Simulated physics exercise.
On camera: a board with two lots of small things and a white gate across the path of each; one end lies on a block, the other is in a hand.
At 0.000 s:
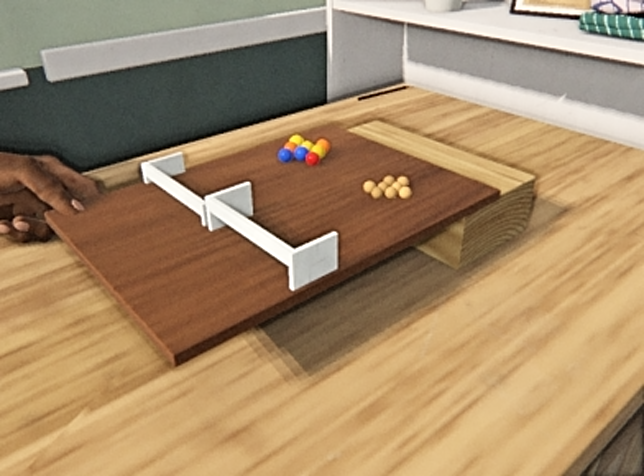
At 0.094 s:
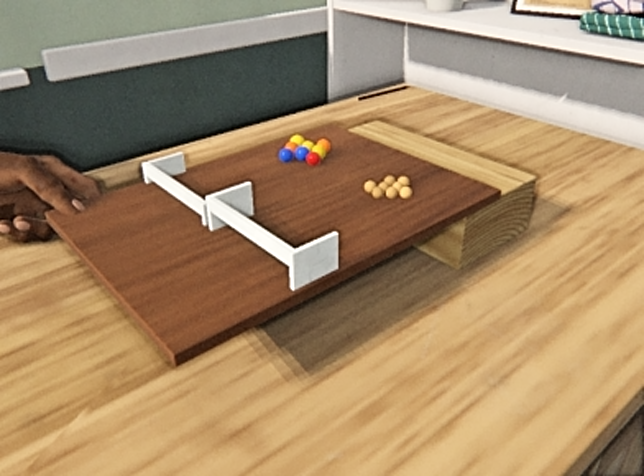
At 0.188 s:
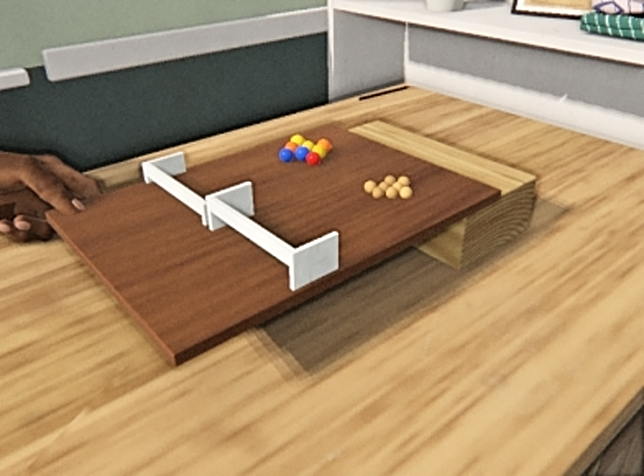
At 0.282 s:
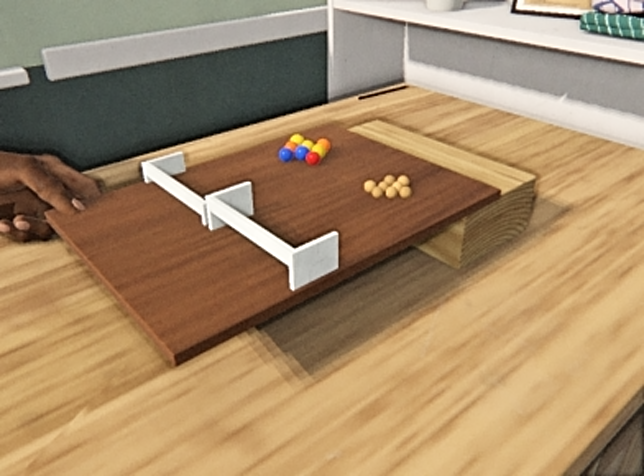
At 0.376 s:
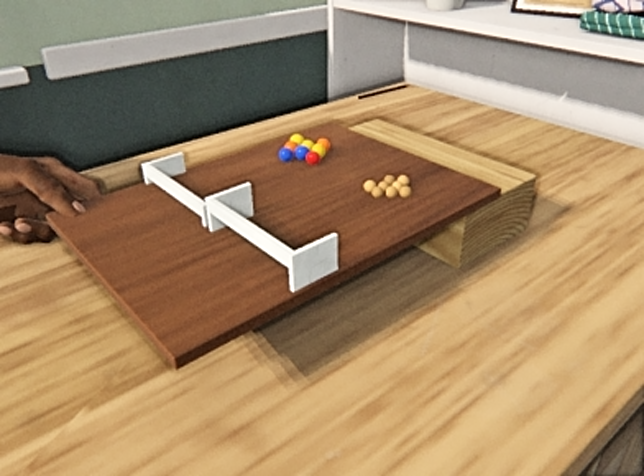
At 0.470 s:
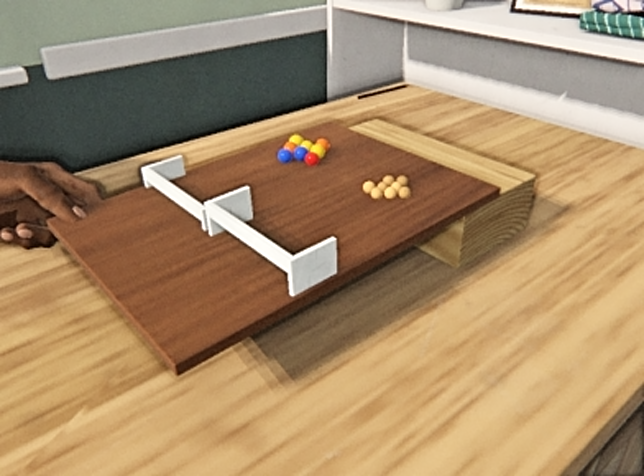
On a light wooden tabletop by a green wall and white shelf, seen from a fixed, raised angle, a hand at left holds one end of a reddish-brown board whose right end rests on a wooden block. Red, blue, yellow and orange balls sit farther back, tan beads nearer, with white gates to their left. The held end lowers very slightly, while both clusters stay in place.
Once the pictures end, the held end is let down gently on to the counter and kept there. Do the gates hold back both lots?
In the end the near lot gets through the slot, and the far lot cannot fit through.
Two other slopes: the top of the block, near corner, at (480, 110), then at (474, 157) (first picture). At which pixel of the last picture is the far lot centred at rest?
At about (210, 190), and at (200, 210).
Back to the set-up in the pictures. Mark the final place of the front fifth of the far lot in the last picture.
Near (194, 232).
After 0.69 s, board sloping at 6°; near lot where it was; far lot where it was.
After 0.98 s, board sloping at 11°; near lot on its way down; far lot on its way down.
After 1.29 s, board resting at 13°; near lot all past its gate; far lot has reached its gate.
At rest (2.6 s), board resting at 13°; near lot all past its gate; far lot gathered behind its gate.
